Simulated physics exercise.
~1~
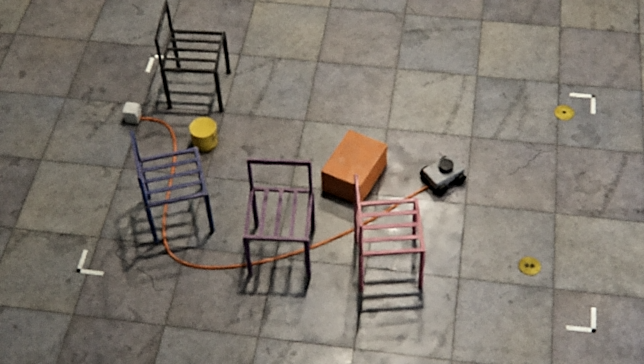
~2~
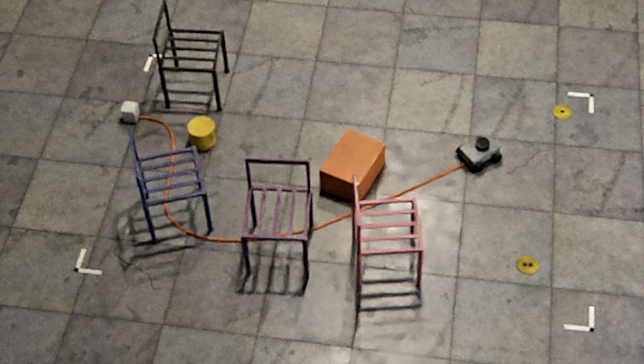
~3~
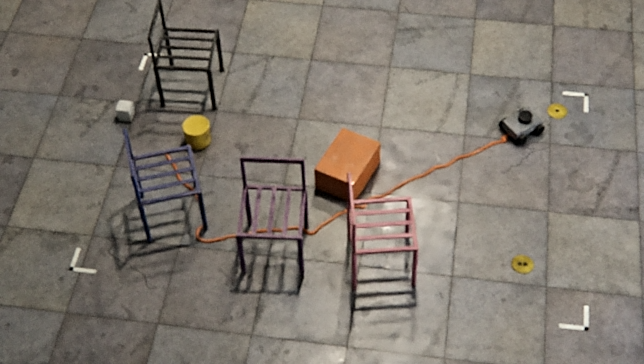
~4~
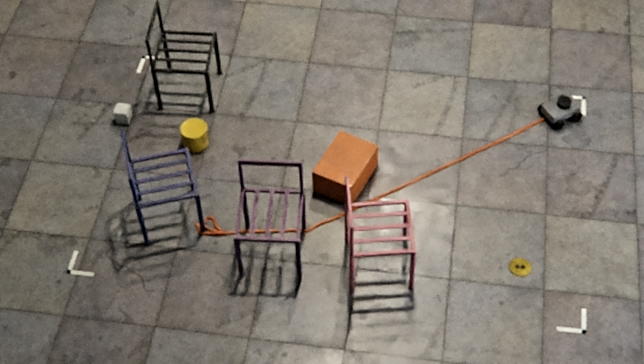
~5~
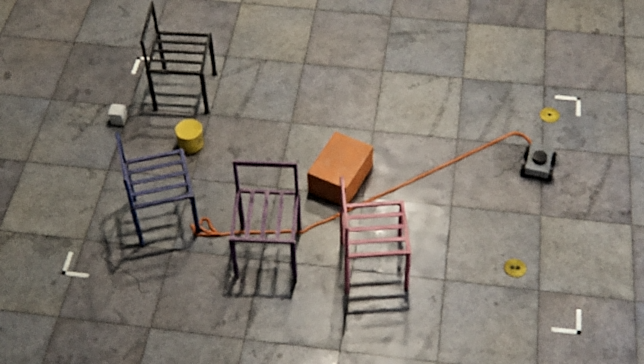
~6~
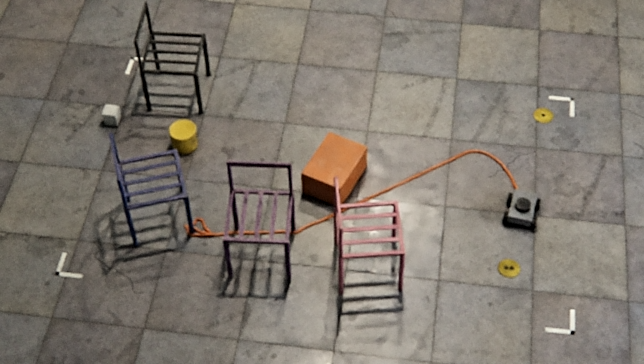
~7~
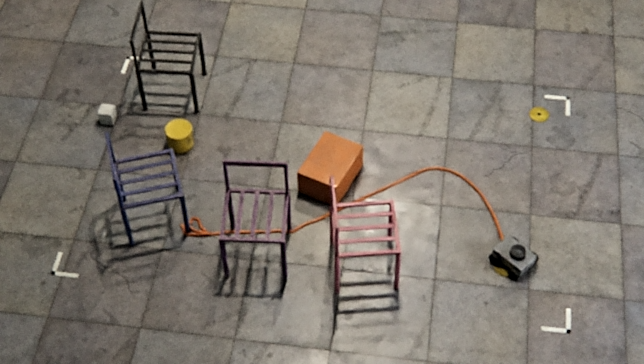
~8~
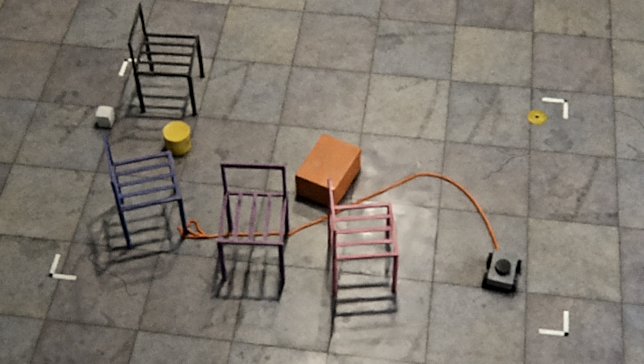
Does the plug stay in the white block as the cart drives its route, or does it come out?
The plug comes out. The cable's end leaves the white block as the cart heads to the upper right, and it ends up lying on the floor near the blue chair.
